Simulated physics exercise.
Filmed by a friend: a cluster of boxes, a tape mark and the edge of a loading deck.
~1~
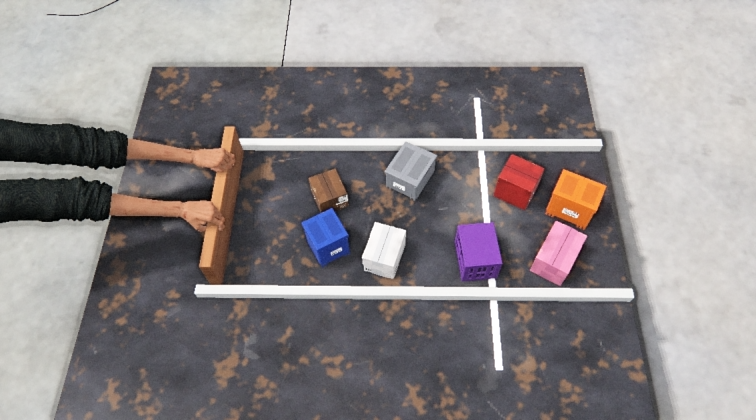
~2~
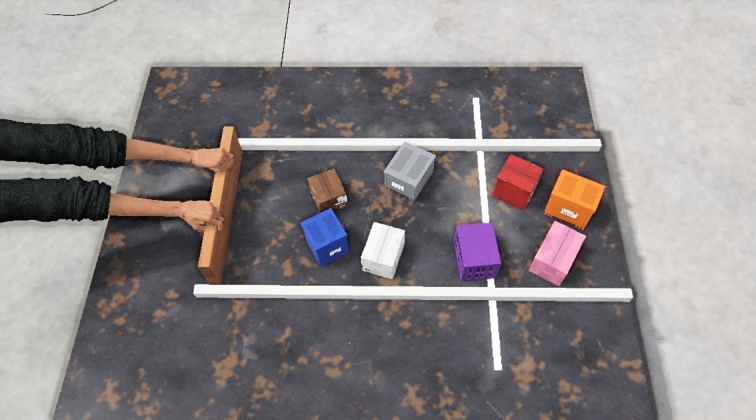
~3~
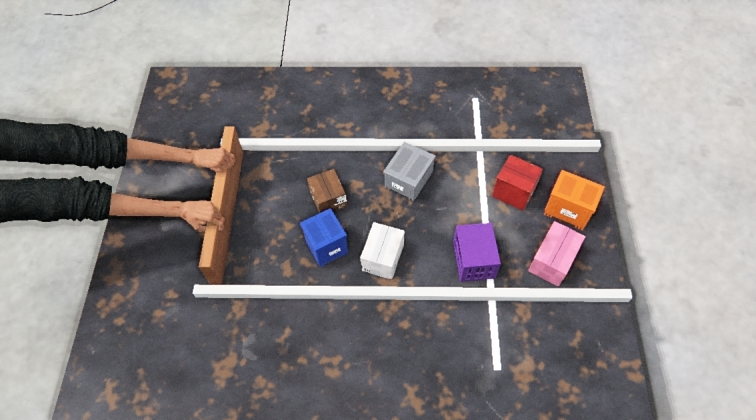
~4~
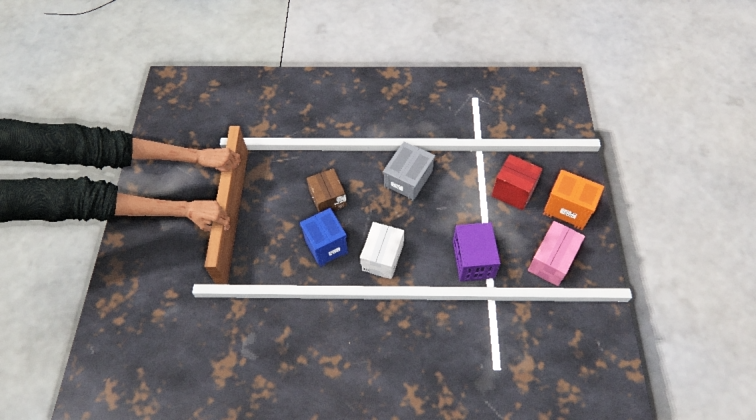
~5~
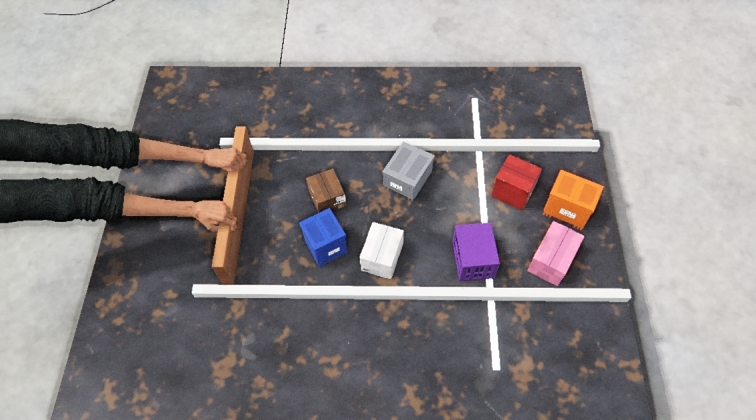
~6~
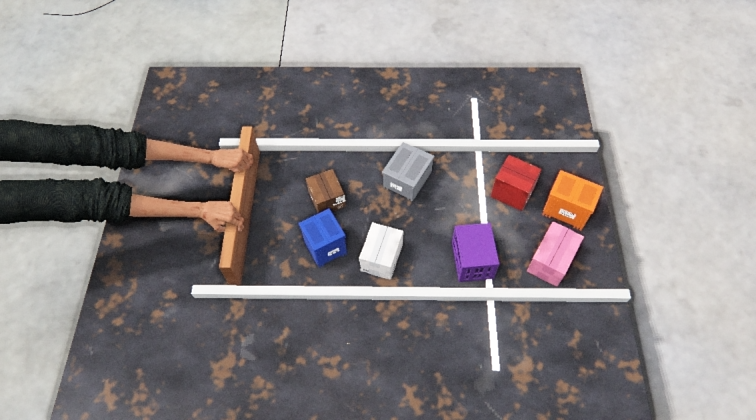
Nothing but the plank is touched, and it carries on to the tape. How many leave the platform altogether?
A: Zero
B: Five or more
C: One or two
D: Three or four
Option A: Zero.
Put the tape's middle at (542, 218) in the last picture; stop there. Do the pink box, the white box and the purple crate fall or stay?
Pink box goes down, white box stays put, purple crate goes down.
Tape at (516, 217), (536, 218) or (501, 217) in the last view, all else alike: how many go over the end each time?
You'd get 1, then 3, then 1.
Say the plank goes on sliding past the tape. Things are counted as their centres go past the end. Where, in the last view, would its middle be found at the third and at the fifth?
(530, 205), then (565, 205).
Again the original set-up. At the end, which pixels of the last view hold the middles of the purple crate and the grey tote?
You'll find the first one at (575, 256) and the second at (499, 164).
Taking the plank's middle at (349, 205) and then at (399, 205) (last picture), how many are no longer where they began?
Note: First position 3; second position 5.
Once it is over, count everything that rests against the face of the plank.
I count 3 of them.
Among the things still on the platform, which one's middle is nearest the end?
That one's the pink box.
Soon after, none off yet; orange tote at rest near (571, 201); pink box at rest near (555, 254); red box at rest near (516, 183).
Then, none off yet; orange tote at rest near (571, 201); pink box moved a little near (566, 253); red box at rest near (516, 183).
At rest, the number that fall off is zero.
